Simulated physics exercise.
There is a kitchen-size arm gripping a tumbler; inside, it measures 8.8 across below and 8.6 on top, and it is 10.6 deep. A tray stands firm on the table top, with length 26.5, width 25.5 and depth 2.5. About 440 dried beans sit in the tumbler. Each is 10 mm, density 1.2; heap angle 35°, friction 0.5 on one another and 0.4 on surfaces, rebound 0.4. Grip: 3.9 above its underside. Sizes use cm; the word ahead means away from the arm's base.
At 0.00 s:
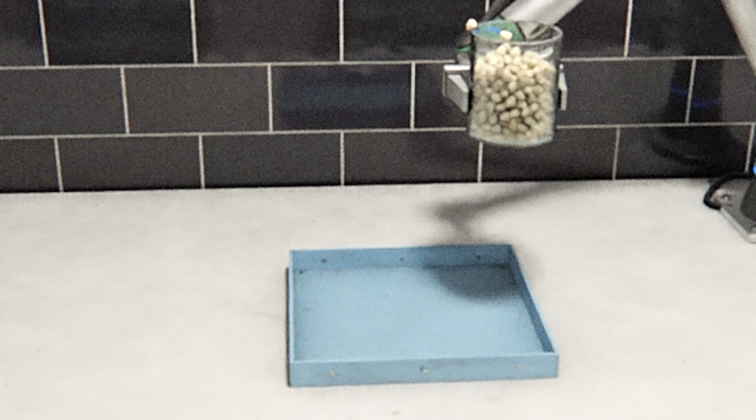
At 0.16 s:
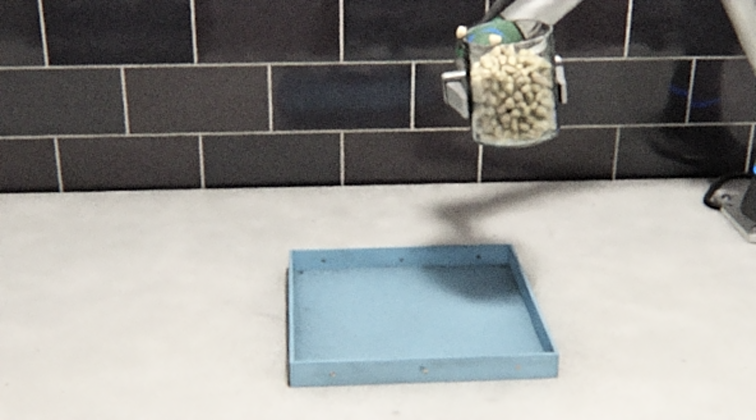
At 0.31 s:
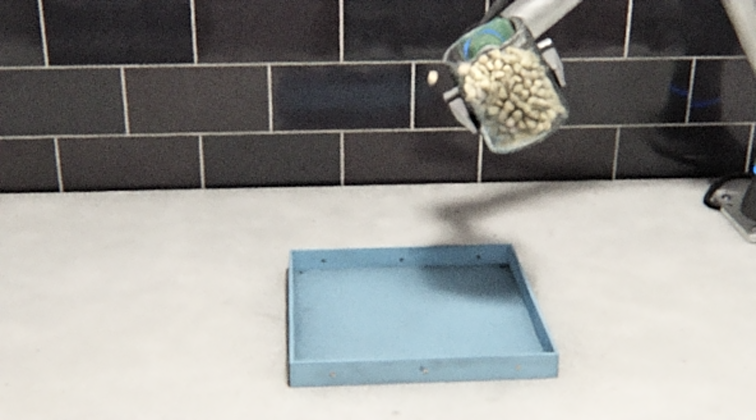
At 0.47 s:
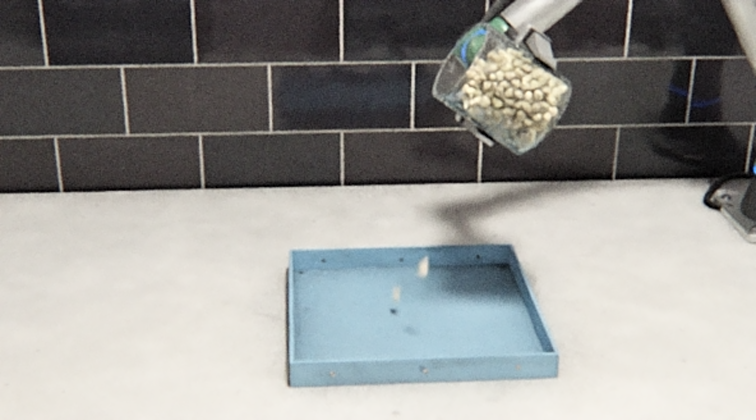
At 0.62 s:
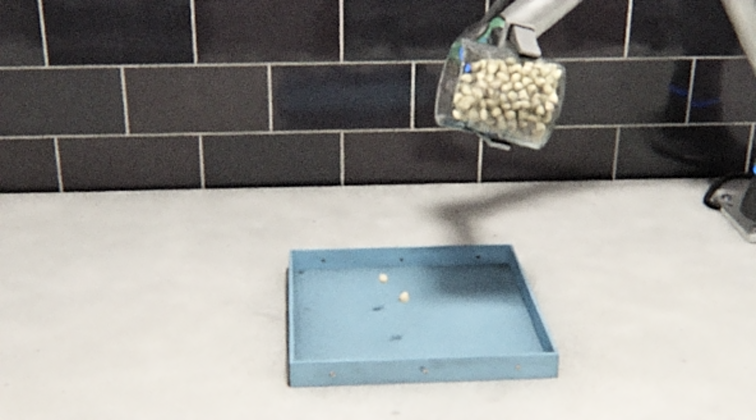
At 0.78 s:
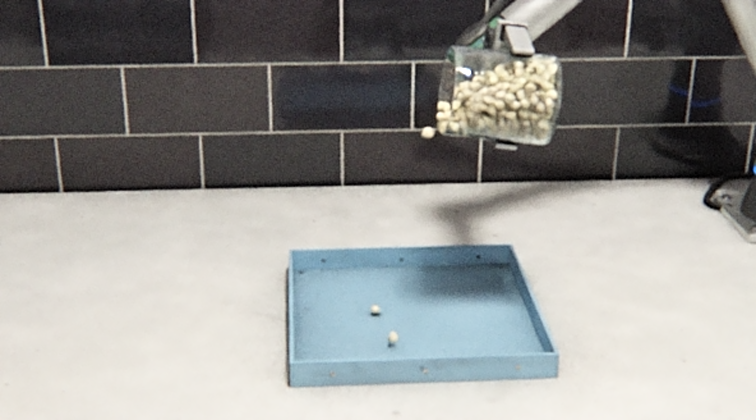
A robot arm tilted a clear tumbler packed with pale dried beans over to the left until it lay nearly sideways, and two beans dropped into the blue tray below while the rest slid toward the rim.
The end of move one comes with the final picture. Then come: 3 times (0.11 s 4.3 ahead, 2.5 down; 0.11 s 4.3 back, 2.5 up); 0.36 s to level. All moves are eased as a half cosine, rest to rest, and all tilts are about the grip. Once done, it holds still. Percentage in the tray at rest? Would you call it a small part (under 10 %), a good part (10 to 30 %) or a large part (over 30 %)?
I'd call it a large part.
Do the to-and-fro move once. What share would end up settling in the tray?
Result: Approximately 25 per cent.
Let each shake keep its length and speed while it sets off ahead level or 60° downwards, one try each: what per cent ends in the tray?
Near 65 and 25 percent respectively.
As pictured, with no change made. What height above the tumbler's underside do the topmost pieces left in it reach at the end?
Top of the fill: Near 6.5 cm.
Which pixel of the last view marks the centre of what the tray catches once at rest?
Around pixel (347, 316).
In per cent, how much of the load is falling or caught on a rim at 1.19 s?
Roughly 7 percent.
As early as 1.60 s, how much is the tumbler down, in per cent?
45 %.
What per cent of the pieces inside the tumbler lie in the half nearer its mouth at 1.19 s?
60 per cent.
After 1.19 s, tilted 83° forward, highest piece 27 above the table; 318 in the tumbler, 82 in the tray, 8 on the table or floor, 29 in flight or on a rim.
After 1.60 s, tilted 50° forward, highest piece 28 above the table; 231 in the tumbler, 165 in the tray, 20 on the table or floor, 21 in flight or on a rim.
After 2.00 s, level, highest piece 29 above the table; 231 in the tumbler, 185 in the tray, 21 on the table or floor.
After 3.05 s, level, highest piece 28 above the table; 231 in the tumbler, 185 in the tray, 21 on the table or floor.
At rest, 231 in the tumbler, 185 in the tray, 21 on the table or floor. That is 42 % in the tray.
